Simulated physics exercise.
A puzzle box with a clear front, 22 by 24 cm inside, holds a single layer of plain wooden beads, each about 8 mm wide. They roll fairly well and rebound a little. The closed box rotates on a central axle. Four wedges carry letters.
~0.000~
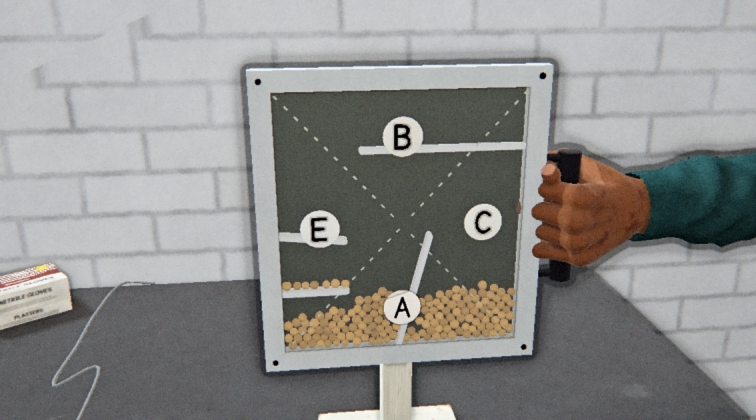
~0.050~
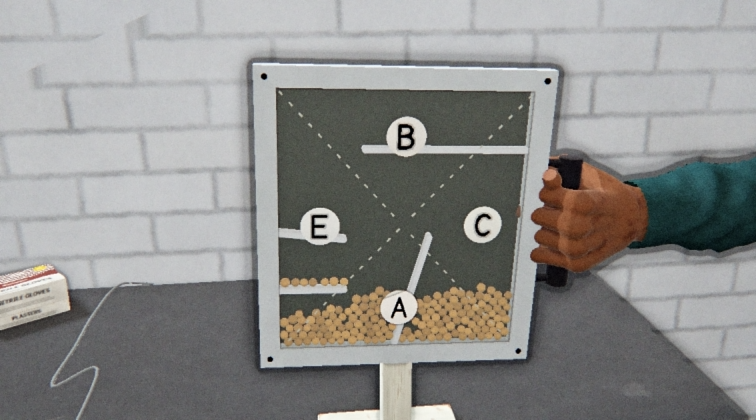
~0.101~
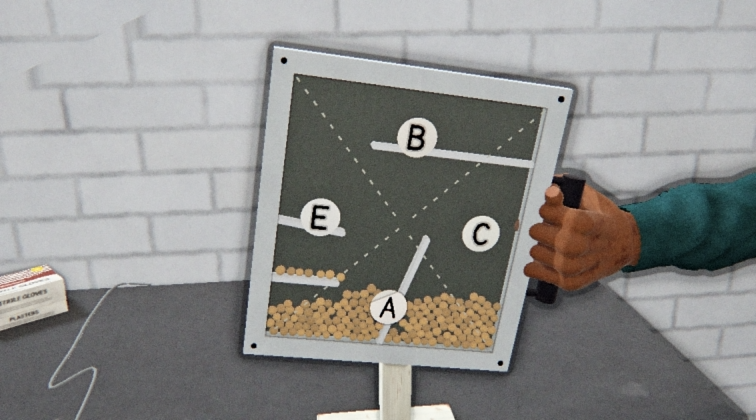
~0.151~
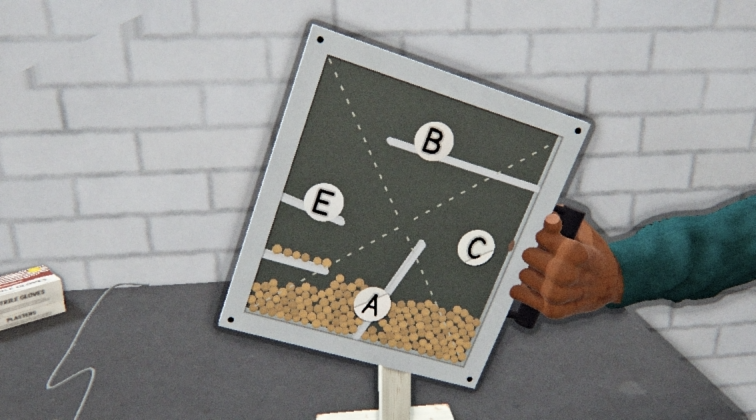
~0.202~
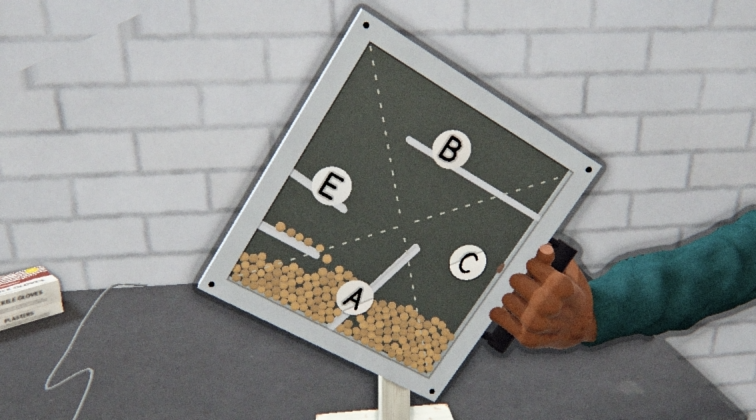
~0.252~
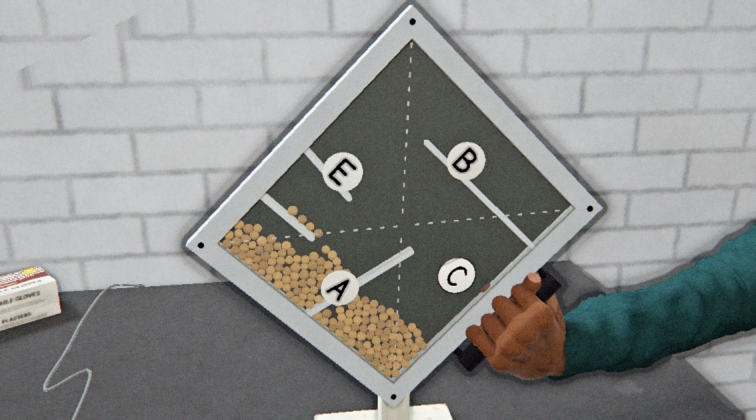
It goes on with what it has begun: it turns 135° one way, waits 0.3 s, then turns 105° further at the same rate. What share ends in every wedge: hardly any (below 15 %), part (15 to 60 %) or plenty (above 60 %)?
Wedge A hardly any, wedge B part, wedge C hardly any, wedge E plenty.
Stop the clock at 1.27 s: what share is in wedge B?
About 25 per cent.
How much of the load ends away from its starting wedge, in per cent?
Some 95 per cent.
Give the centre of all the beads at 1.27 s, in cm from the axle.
About 6 cm left and 1 cm below.
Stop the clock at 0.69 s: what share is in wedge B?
Roughly 20 per cent.
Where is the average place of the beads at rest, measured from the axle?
About 1 cm left and 9 cm below.
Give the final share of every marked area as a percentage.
Wedge A: 0; wedge B: 35; wedge C: 0; wedge E: 65.
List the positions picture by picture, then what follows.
The first picture shows level; about 160 beads; load centre (406, 318); top bead (287, 286); A (402, 307), B (403, 137), C (483, 222), E (320, 229).
The second picture shows turned 2° clockwise; load centre (402, 318); top bead (285, 283).
The third picture shows turned 9° clockwise; load centre (391, 318); top bead (280, 270); wall ends (426, 240), (342, 232), (374, 145), (336, 282).
The fourth picture shows turned 20° clockwise; load centre (372, 316); top bead (277, 250).
The fifth picture shows turned 33° clockwise; load centre (352, 310); top bead (281, 227).
The sixth picture shows turned 45° clockwise; load centre (334, 300); top bead (292, 211); A (340, 288), B (466, 161), C (457, 275), E (343, 172).
After 0.69 s, it stands 135° clockwise; the beads' middle is 4 cm left of and 4 cm below the centre; A 20 %, B 20 %, C 60 %.
After 1.27 s, it has come round 188° clockwise; the beads' middle is 6 cm left of and 1 cm below the centre; B 25 %, C 75 %.
After 1.55 s, it has come round 240° clockwise; the beads' middle is 2 cm left of and 5 cm below the centre; A 5 %, B 35 %, C 15 %, E 45 %.
At rest by 2.6 s, it has come round 240° clockwise; A 0 %, B 35 %, C 0 %, E 65 %.
